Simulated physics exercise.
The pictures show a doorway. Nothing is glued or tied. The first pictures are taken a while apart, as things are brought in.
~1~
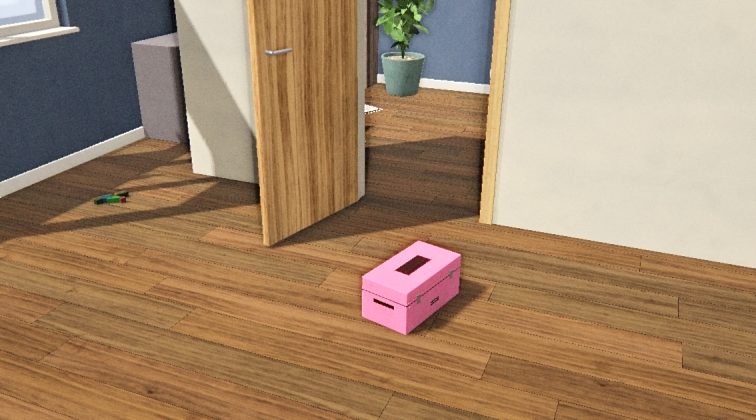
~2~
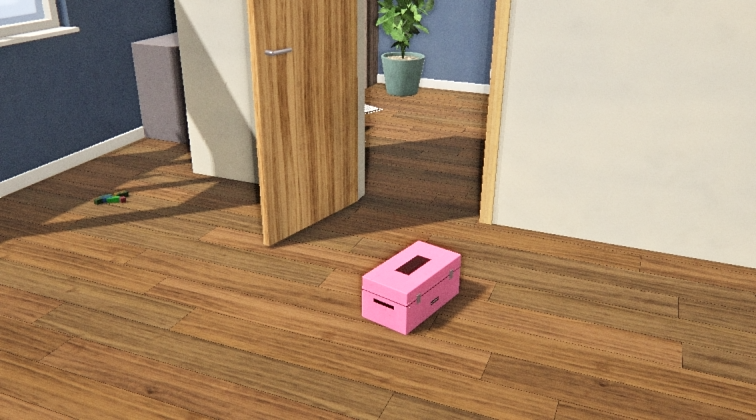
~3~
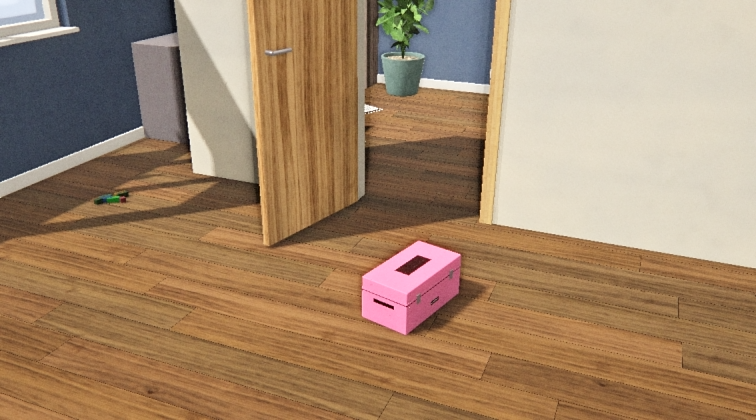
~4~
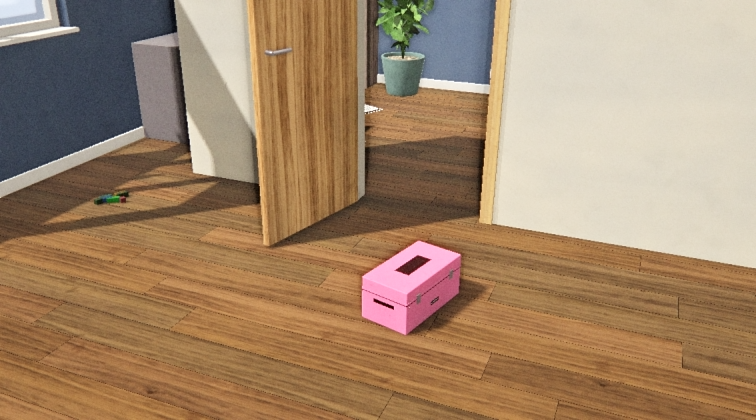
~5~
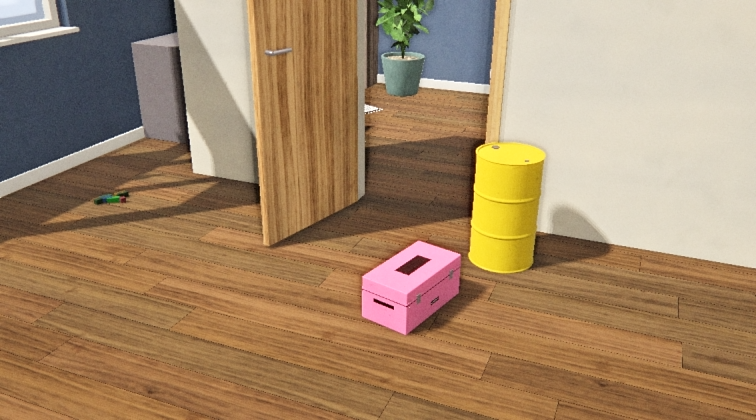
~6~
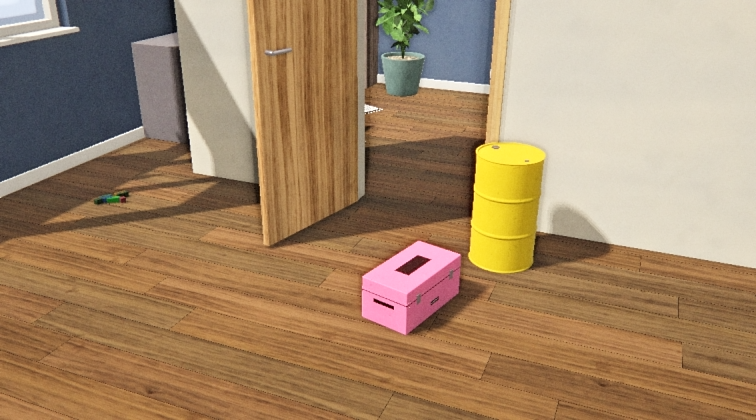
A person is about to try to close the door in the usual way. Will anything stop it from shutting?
As it turns out, it shuts.
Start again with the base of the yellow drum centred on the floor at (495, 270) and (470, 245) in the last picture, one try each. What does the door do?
First, it reaches the frame; second, it stops short.
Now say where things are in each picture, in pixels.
In the first picture, door wide open and still; pink toolbox (413, 285).
In the second picture, door wide open and still; pink toolbox (413, 285).
In the third picture, door wide open and still; pink toolbox (413, 285).
In the fourth picture, door wide open and still; pink toolbox (413, 285).
In the fifth picture, door wide open and still; pink toolbox (413, 285).
In the sixth picture, door wide open and still; yellow drum (506, 207); pink toolbox (413, 285).
Then, 1.10 s on from there, door at 70°.
Then, 1.90 s on from there, door at 31°.
In the end, door at 0°; both unmoved. At the end, from the last picture's camera, yellow drum near (506, 207).
